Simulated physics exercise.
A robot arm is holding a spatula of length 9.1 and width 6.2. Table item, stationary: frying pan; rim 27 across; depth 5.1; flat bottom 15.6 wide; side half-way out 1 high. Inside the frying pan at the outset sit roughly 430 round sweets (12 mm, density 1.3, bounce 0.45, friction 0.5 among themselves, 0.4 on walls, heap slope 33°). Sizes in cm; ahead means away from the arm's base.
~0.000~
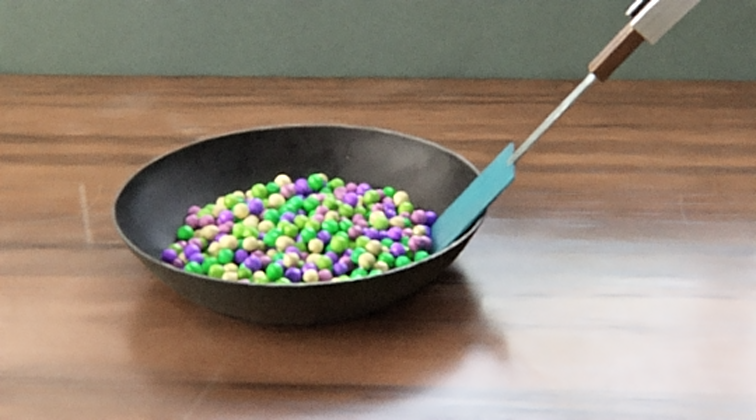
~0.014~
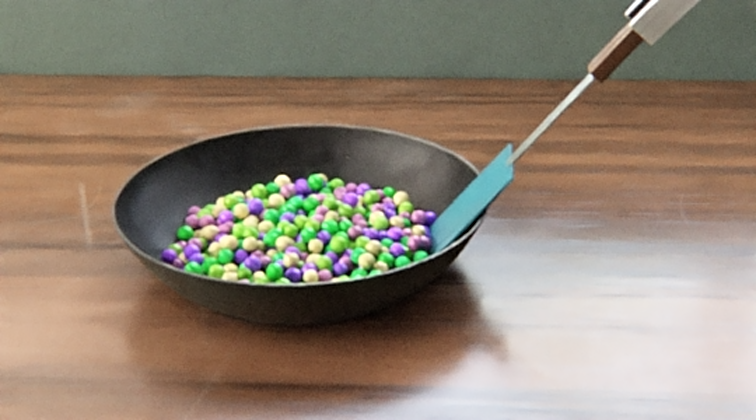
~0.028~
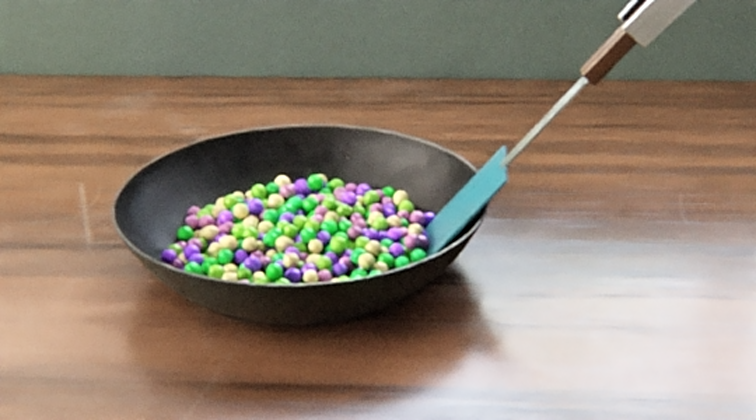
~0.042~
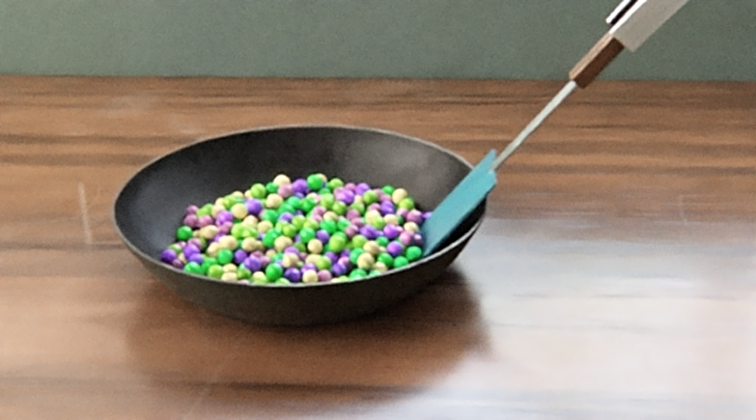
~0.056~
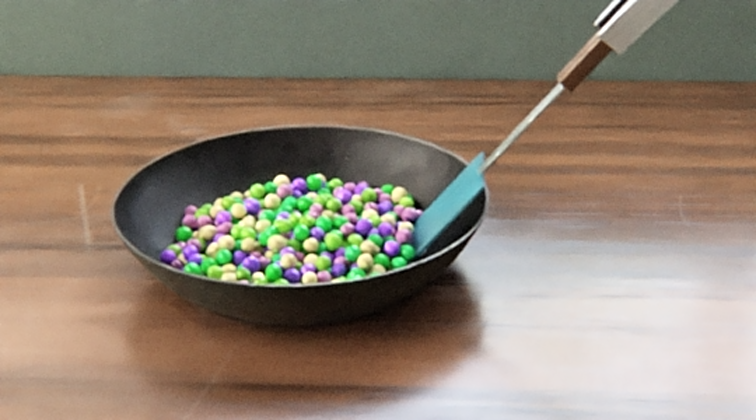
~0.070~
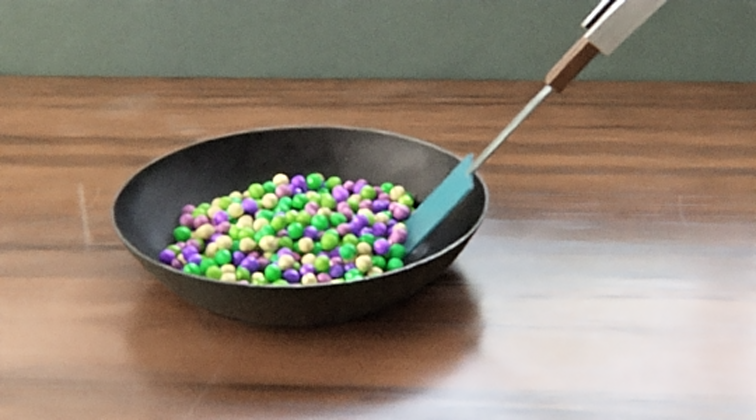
A blue spatula slides slowly left inside a black frying pan of small colourful balls.
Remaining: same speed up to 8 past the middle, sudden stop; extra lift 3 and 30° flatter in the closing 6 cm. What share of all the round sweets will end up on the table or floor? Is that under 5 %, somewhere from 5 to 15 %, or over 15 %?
It is under 5 %.
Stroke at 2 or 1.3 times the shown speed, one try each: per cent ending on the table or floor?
10 and 0 %.
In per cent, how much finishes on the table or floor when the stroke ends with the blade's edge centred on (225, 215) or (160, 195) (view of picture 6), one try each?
Respectively about 0 and 10 percent end on the table or floor.
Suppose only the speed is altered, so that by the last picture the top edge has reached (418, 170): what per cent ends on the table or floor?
Roughly 15 per cent.
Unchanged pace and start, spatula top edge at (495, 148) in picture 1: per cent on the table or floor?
About 5 per cent.
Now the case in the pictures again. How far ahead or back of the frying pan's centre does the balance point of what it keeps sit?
Offset forward: Around 3.5 cm.
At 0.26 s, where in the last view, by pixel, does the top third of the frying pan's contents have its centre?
I'd put it close to (232, 218).
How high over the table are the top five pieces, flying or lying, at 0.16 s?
Somewhere around 4 centimetres high.
By 0.16 s, sloping 50°, highest piece 5 above the table; 433 in the frying pan.
By 0.26 s, sloping 39°, highest piece 6 above the table; 433 in the frying pan.
By 0.50 s, sloping 20°, highest piece 6 above the table; 430 in the frying pan, 2 on the table or floor, 1 on the blade or in flight.
By 1.55 s, sloping 20°, highest piece 6 above the table; 430 in the frying pan, 3 on the table or floor.
Final count, 430 in the frying pan, 3 on the table or floor. That is 1 % on the table or floor.
